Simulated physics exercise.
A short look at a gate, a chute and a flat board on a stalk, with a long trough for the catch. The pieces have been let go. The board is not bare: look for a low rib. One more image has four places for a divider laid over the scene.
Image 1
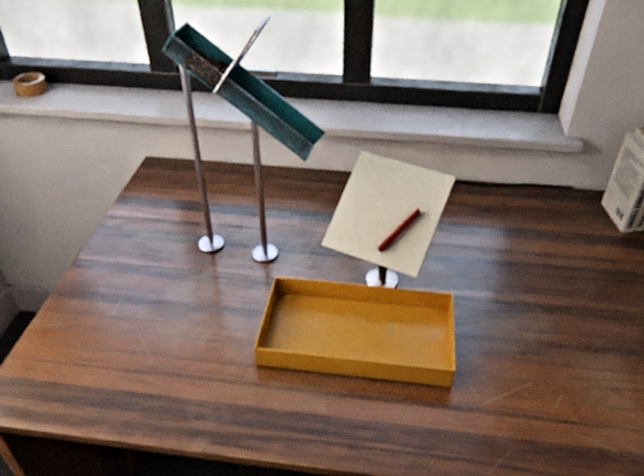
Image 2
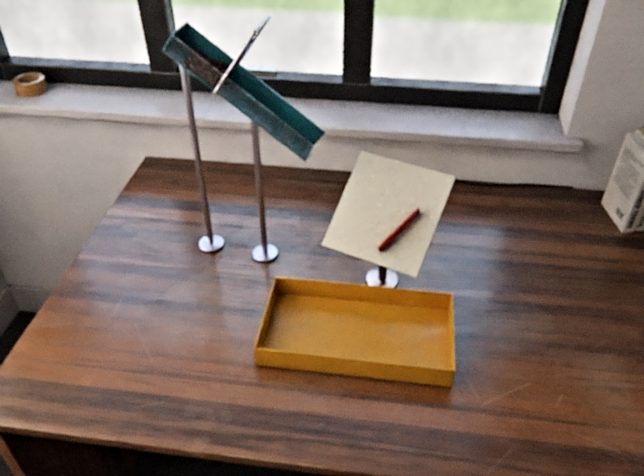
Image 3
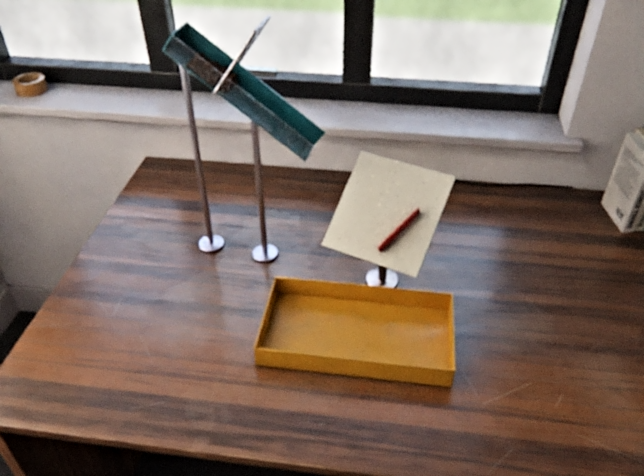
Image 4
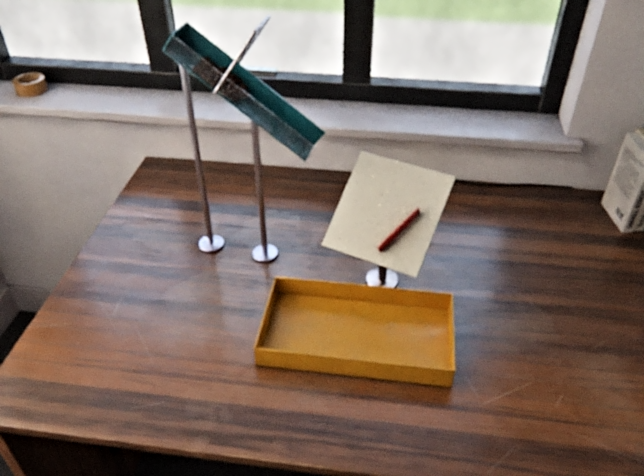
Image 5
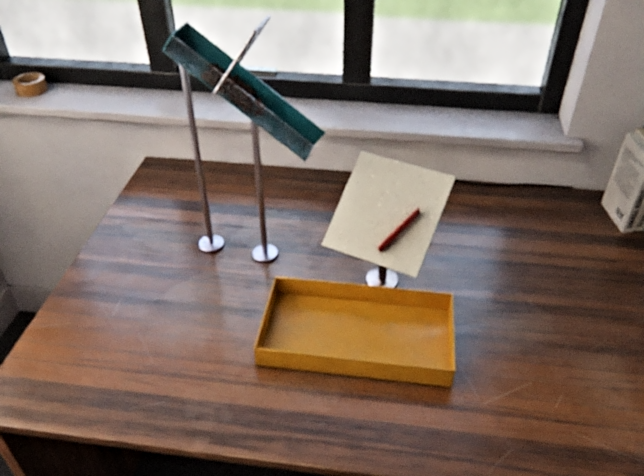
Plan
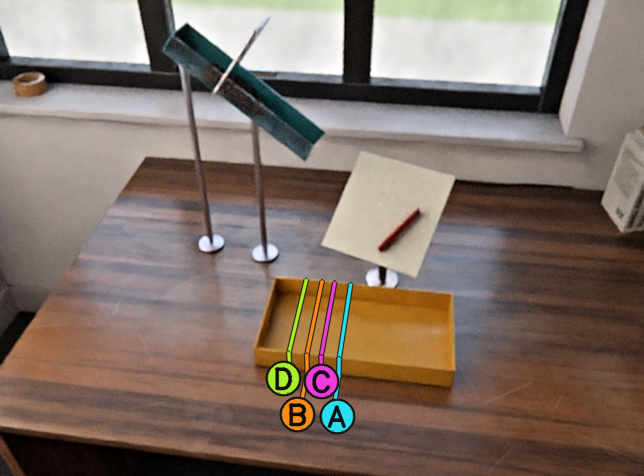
At first, small brown pieces sit near the upper end of a sloping teal chute, behind a thin upright gate. They then slide a short way down past it, spreading toward the middle of the chute, while the tilted cream board with its red rib and the empty yellow trough stay still.
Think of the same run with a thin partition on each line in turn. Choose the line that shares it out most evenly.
A works best here.
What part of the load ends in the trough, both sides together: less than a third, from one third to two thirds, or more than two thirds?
About that: More than two thirds.
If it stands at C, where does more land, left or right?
The right side.
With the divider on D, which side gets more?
More lands on the right.
On the marked copy, line A crosses the front rim at (339, 357); line B crosses the front rim at (306, 354); line C crosses the front rim at (321, 355); line D crosses the front rim at (289, 352).
Choosing A, of what is caught, about a third on the left of the divider, about two thirds on the right.
Choosing B, of what is caught, a stray few on the left of the divider, nearly all on the right.
Choosing C, of what is caught, a small part on the left of the divider, nearly all on the right.
Choosing D, of what is caught, a stray few on the left of the divider, nearly all on the right.
